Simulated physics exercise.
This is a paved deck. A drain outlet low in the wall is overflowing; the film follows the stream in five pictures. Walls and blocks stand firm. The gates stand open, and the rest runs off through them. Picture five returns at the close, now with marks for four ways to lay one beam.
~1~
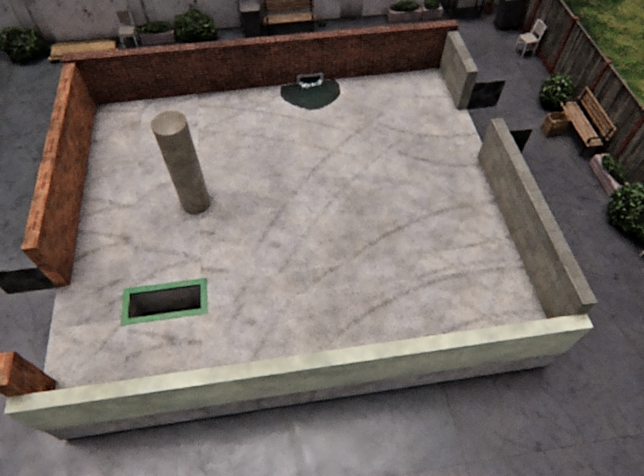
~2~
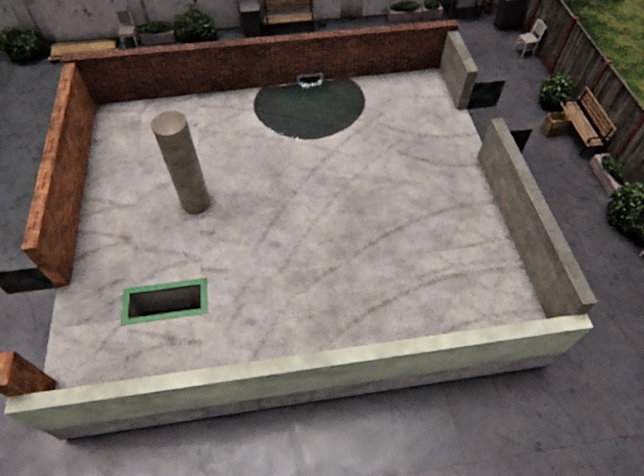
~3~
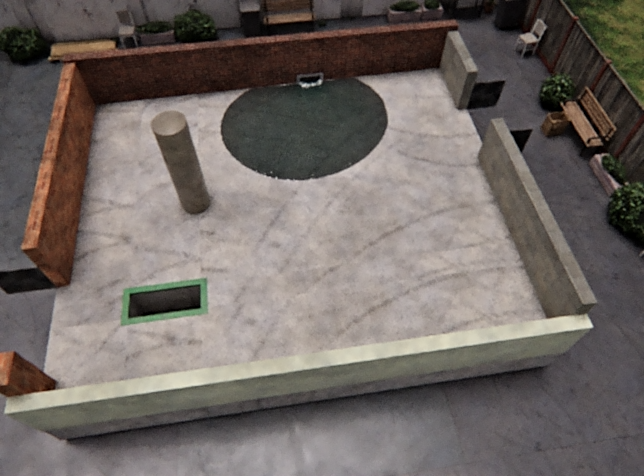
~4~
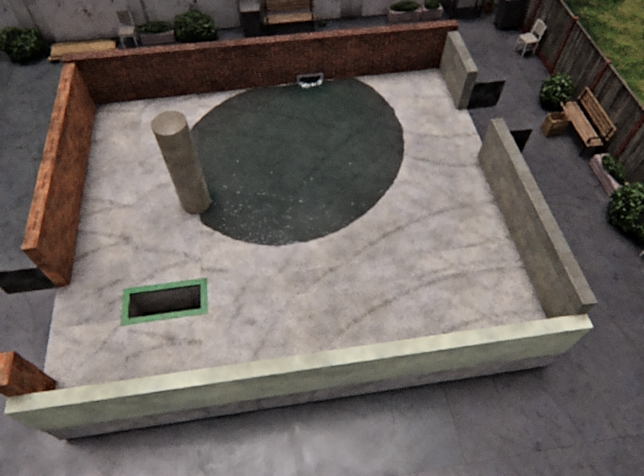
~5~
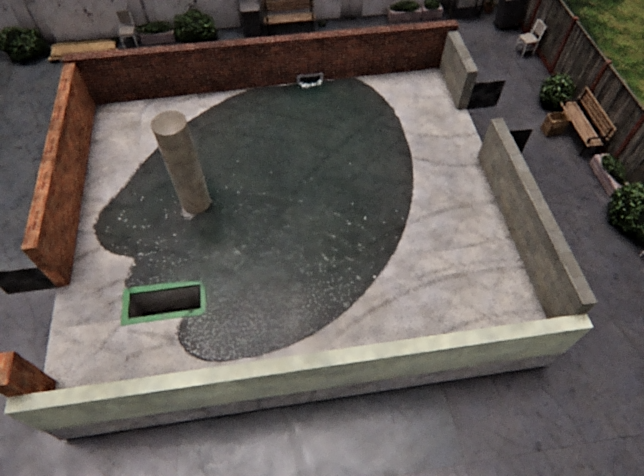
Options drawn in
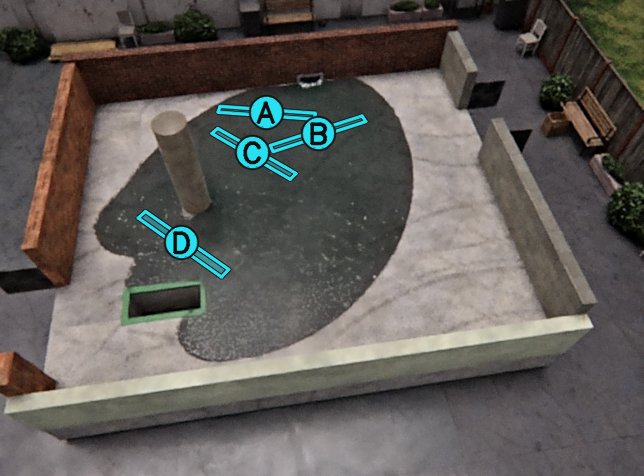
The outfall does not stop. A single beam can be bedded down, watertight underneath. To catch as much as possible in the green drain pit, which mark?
It is B.
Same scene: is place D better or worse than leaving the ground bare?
It is worse.
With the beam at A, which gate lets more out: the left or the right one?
The left gate.
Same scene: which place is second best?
A it is.
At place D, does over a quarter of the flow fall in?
No.
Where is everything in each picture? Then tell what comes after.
Outfall at (310, 78); green drain pit at (165, 301); open gate at (63, 330); open gate at (467, 132); 2 % of the ground under water, visible out to (304, 105); green drain pit still dry, in the first frame.
In the second frame, 7 % of the ground under water, visible out to (315, 136); green drain pit still dry.
In the third frame, 15 % of the ground under water, visible out to (254, 169); green drain pit still dry.
In the fourth frame, 29 % of the ground under water, visible out to (233, 234); green drain pit still dry.
In the fifth frame, 48 % of the ground under water, visible out to (195, 343); green drain pit taking water.
In cyan, A from (219, 109) to (314, 116); B from (271, 148) to (363, 118); C from (214, 130) to (293, 176); D from (141, 214) to (225, 273).
If A is chosen, about 25 % of the stream goes into the green drain pit, about 75 % out by the gates.
If B is chosen, about 33 % of the stream goes into the green drain pit, about 66 % out by the gates.
If C is chosen, about 19 % of the stream goes into the green drain pit, about 81 % out by the gates.
If D is chosen, about 15 % of the stream goes into the green drain pit, about 84 % out by the gates.
